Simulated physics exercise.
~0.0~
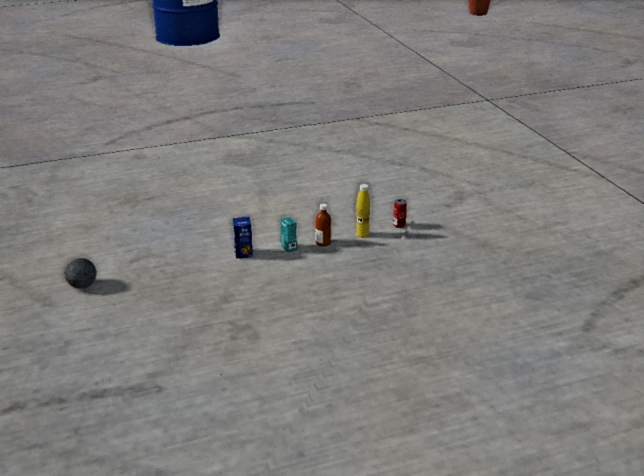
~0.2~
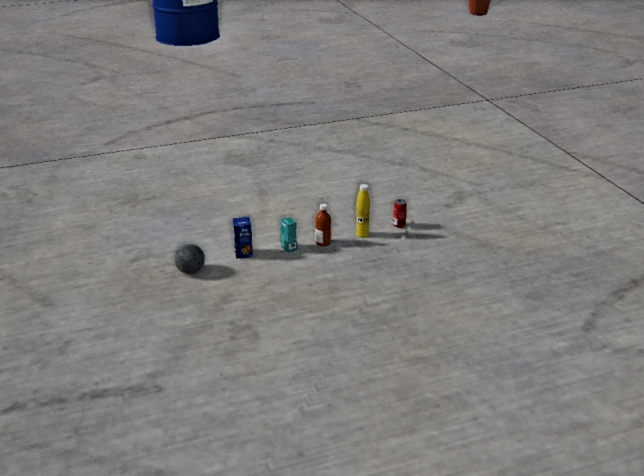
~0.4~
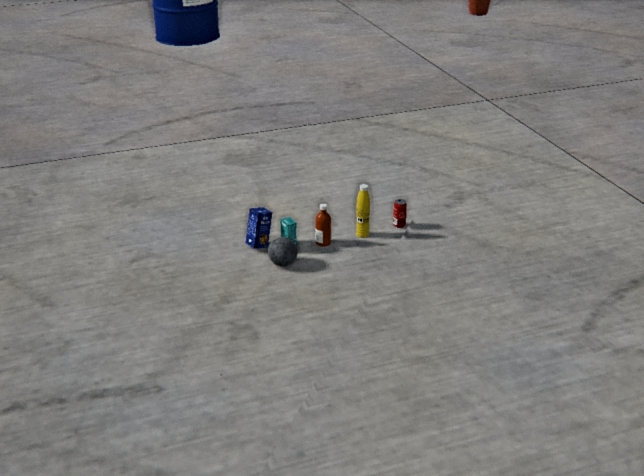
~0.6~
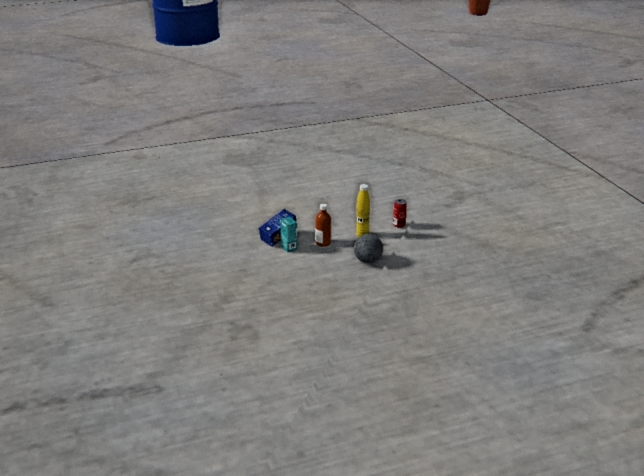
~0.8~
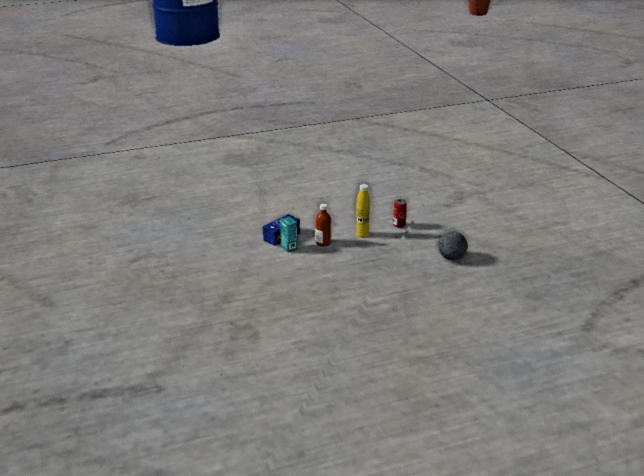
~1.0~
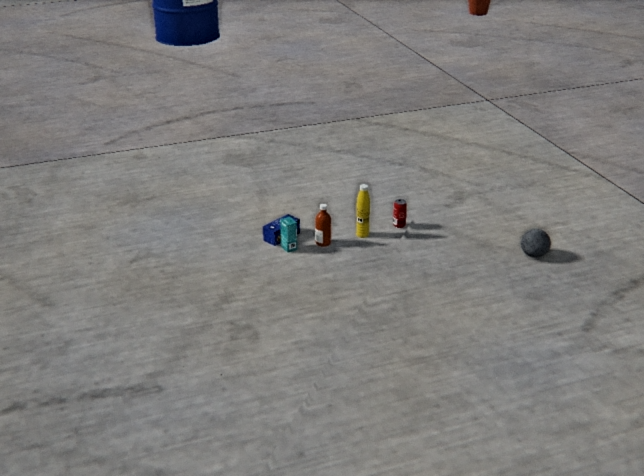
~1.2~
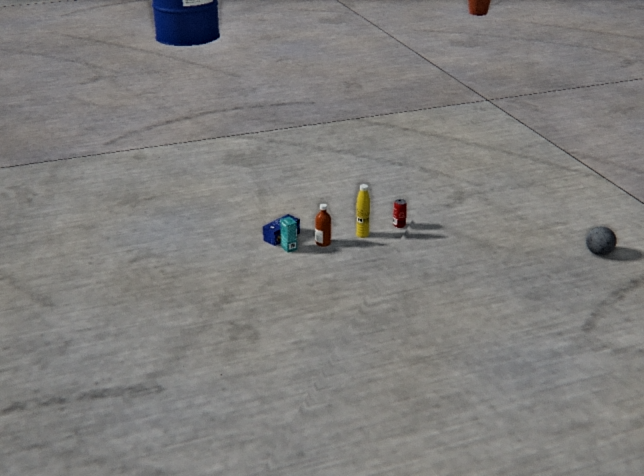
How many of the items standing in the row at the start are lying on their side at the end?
One of the items, the blue carton, is lying on its side at the end.
